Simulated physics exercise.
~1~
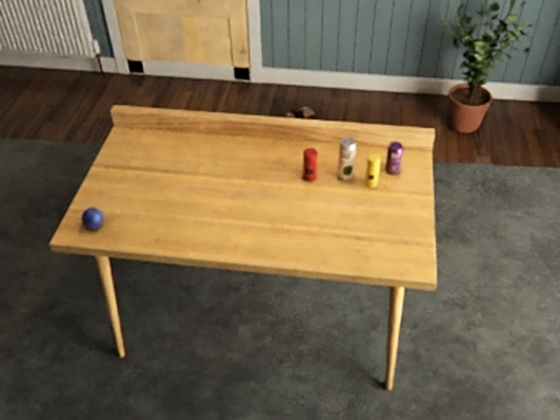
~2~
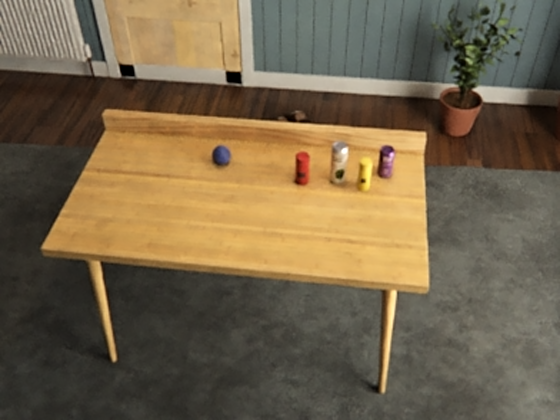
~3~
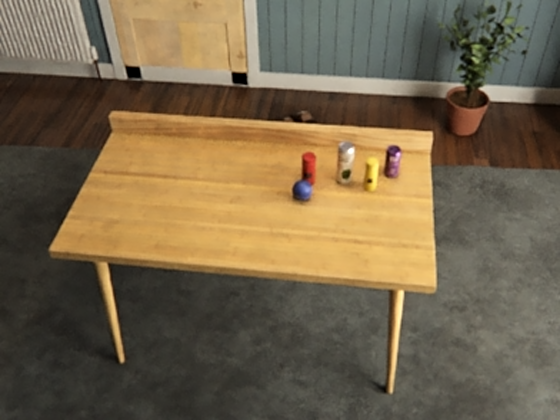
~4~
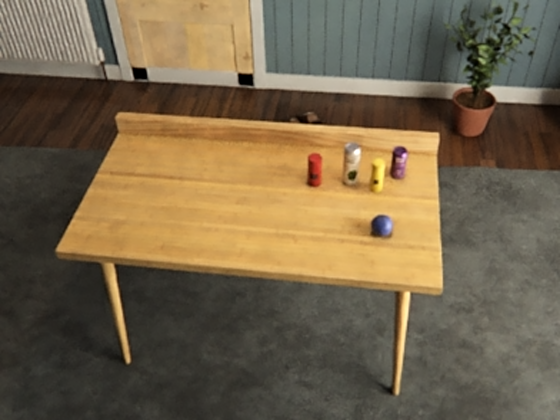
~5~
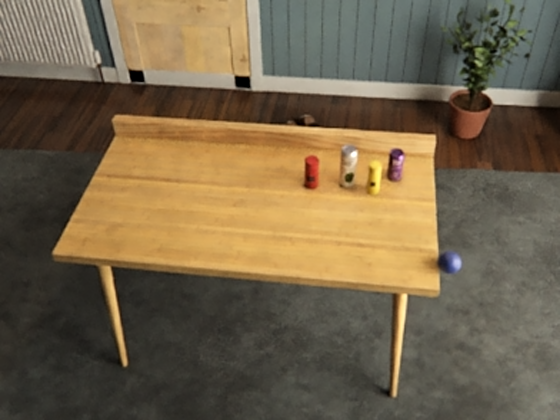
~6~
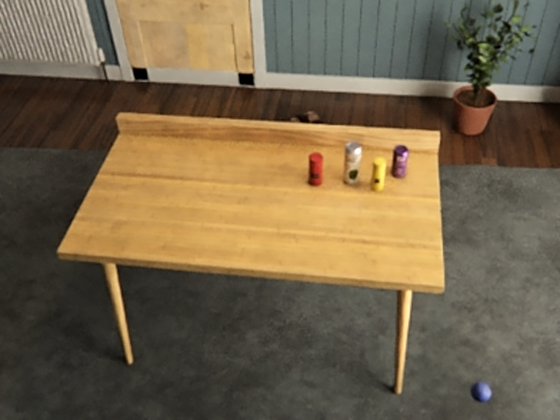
On a wooden table with a raised strip along its far edge, a blue ball rolls from the left up toward the strip, turns back past the standing red, white, yellow and purple containers, then drops off the right side to the grey floor, leaving them in place.
